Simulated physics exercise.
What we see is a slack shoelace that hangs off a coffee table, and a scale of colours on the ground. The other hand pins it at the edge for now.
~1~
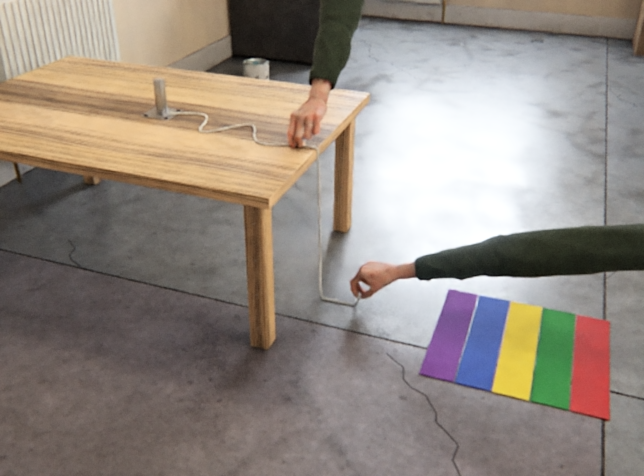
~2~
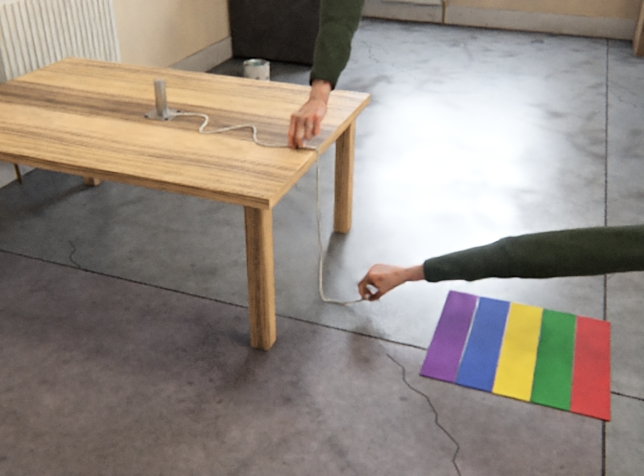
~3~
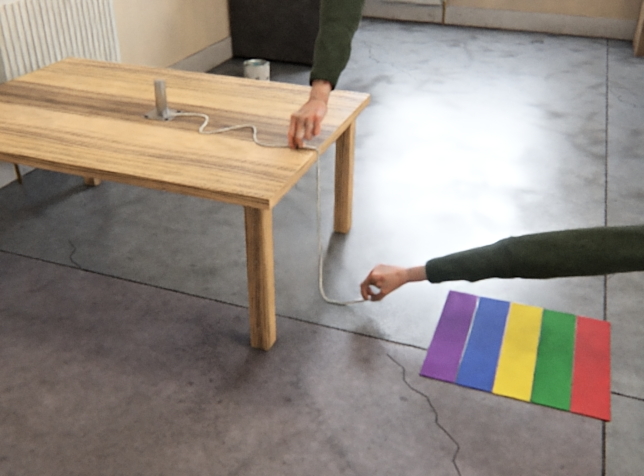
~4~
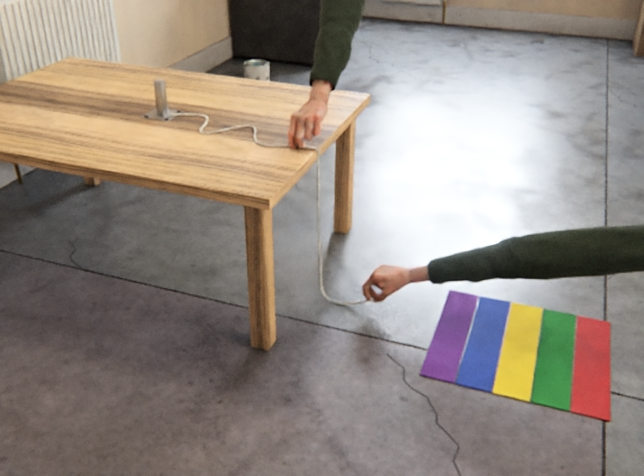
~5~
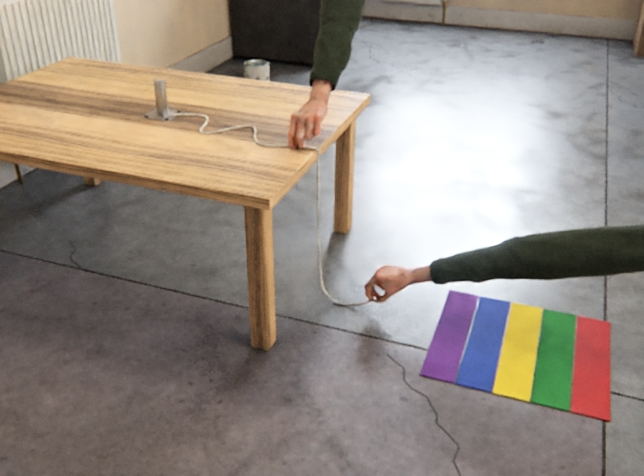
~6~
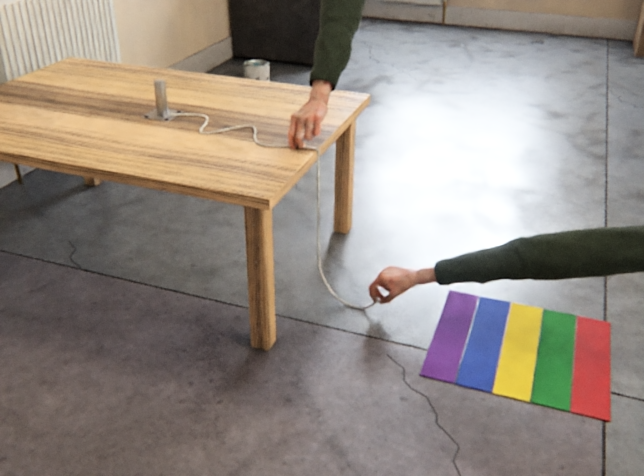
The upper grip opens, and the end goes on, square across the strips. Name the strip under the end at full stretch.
It halts on the green strip.
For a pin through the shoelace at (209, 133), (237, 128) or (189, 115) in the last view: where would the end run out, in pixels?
The places are (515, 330), (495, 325) and (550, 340).
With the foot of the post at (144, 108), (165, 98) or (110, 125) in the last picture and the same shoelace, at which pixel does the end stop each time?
Near (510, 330), (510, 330) and (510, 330).
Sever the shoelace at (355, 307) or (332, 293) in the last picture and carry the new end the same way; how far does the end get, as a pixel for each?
In that order: (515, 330) and (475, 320).
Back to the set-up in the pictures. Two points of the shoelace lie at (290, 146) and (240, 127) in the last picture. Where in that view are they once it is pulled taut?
They go to (355, 175) and to (275, 137).
Soon after, end near (484, 323); over blue.
After that, end near (527, 333); over yellow.
At the stop, end near (555, 339); over green. Over green.
